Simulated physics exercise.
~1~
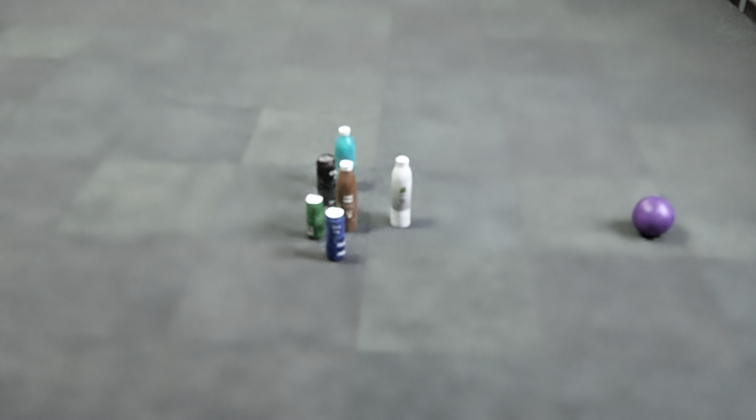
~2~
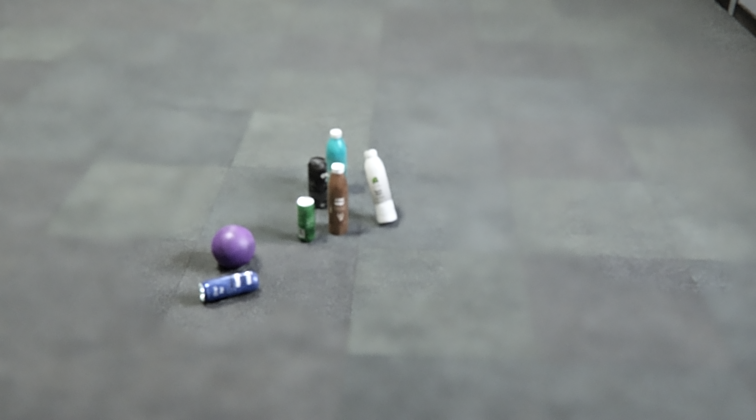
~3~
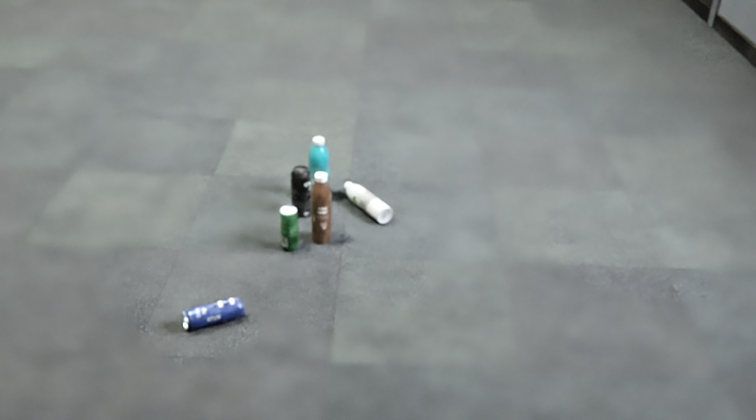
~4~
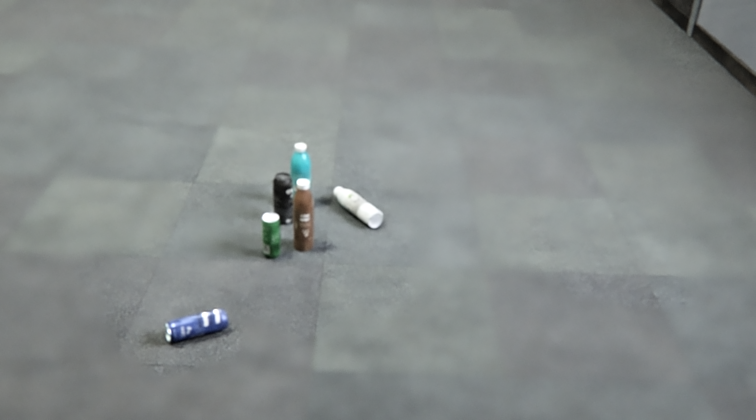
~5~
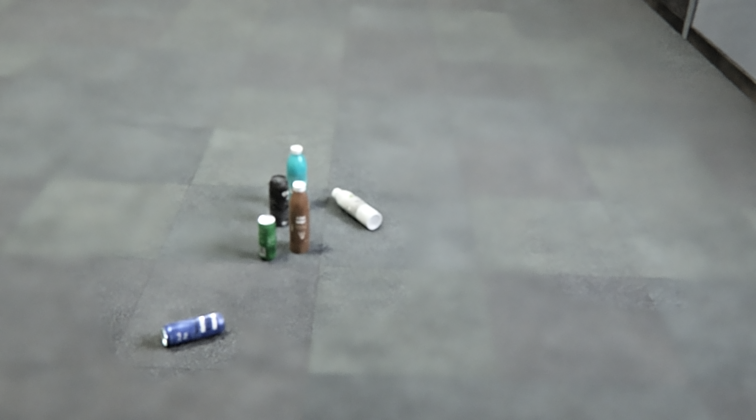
Purple ball rolling left past six bottles and cans, the blue can and white bottle toppling, the other four left standing.
